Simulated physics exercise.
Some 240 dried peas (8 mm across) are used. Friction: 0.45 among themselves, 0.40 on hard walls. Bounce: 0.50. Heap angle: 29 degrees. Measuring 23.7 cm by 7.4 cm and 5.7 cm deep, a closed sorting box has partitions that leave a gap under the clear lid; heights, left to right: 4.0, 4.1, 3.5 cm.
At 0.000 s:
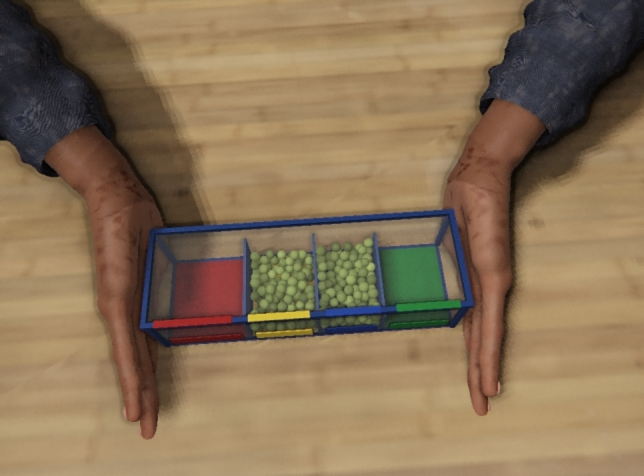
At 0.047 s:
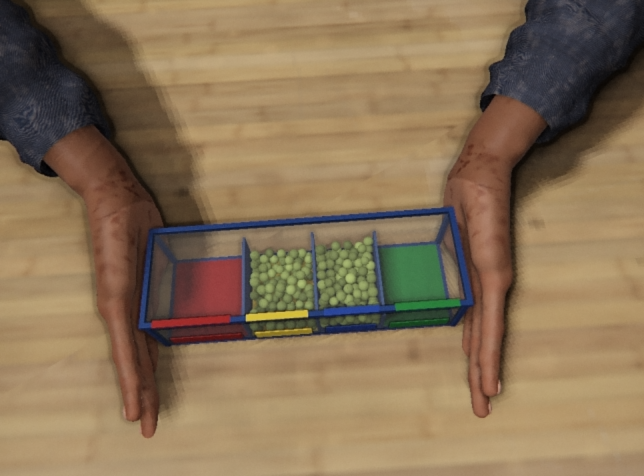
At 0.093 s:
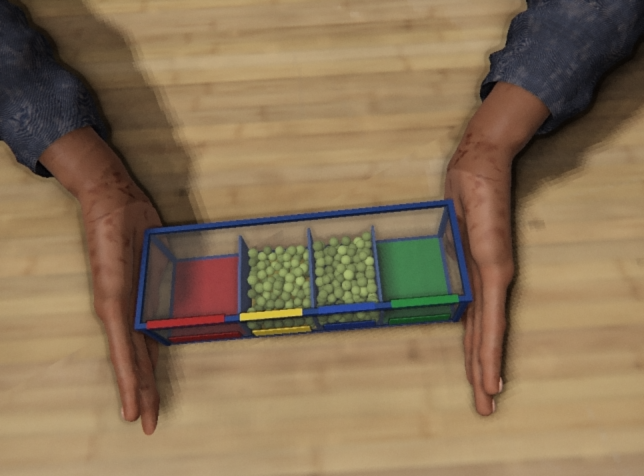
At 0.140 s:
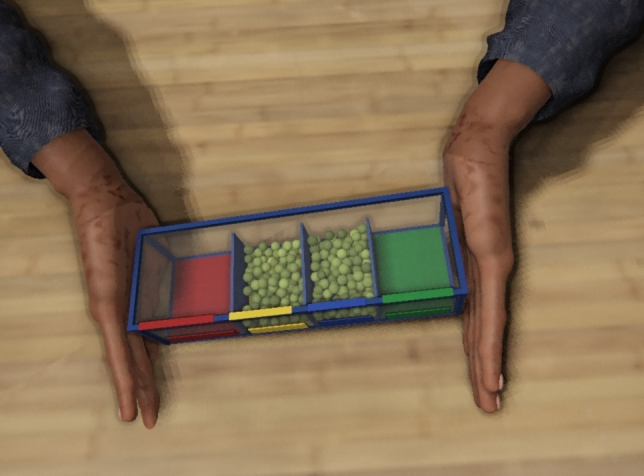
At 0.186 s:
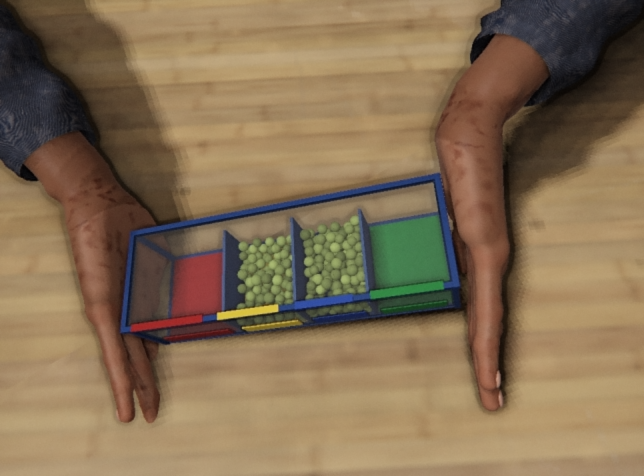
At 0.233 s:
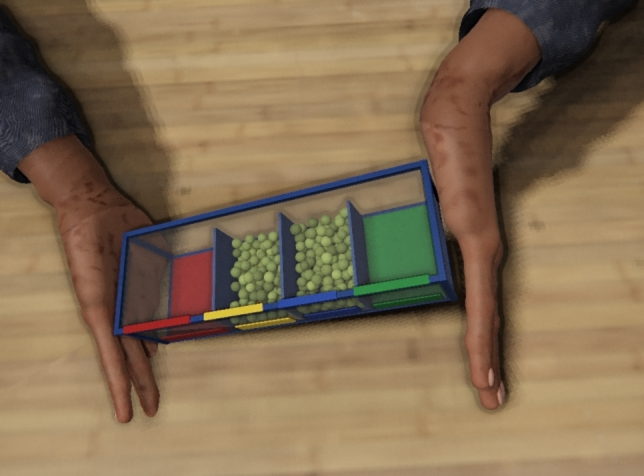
Two hands tilt a clear-lidded box of green peas, raising its right end.
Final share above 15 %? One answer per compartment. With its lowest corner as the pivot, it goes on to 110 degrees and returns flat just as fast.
Red: Above, blue: Above, green: Below or equal, yellow: Above.
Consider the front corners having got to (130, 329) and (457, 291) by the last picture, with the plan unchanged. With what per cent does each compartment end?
Red 30, blue 35, green 0, yellow 35.
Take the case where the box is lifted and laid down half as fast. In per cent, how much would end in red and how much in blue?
In per cent, red gets 35 and blue gets 30.
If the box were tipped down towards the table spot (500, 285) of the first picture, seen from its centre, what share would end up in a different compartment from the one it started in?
Near 75 percent, give or take.
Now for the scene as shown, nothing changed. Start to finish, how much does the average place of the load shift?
4.5 cm.
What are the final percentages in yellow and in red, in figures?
The yellow one gets 25 per cent and the red one 40 per cent.
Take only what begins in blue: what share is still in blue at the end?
That comes out at about 60 percent.
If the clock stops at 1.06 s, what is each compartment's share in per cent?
In per cent: Red 20, blue 40, green 0, yellow 40.
After 1.06 s, tilt 110 degrees; red 20 %, blue 40 %, yellow 40 %.
After 1.61 s, tilt 48 degrees; red 40 %, blue 35 %, yellow 25 %.
Then, at 2.22 s, tilt 0 degrees; red 40 %, blue 35 %, yellow 25 %.
At rest (2.8 s), red 40 %, blue 35 %, green 0 %, yellow 25 %.
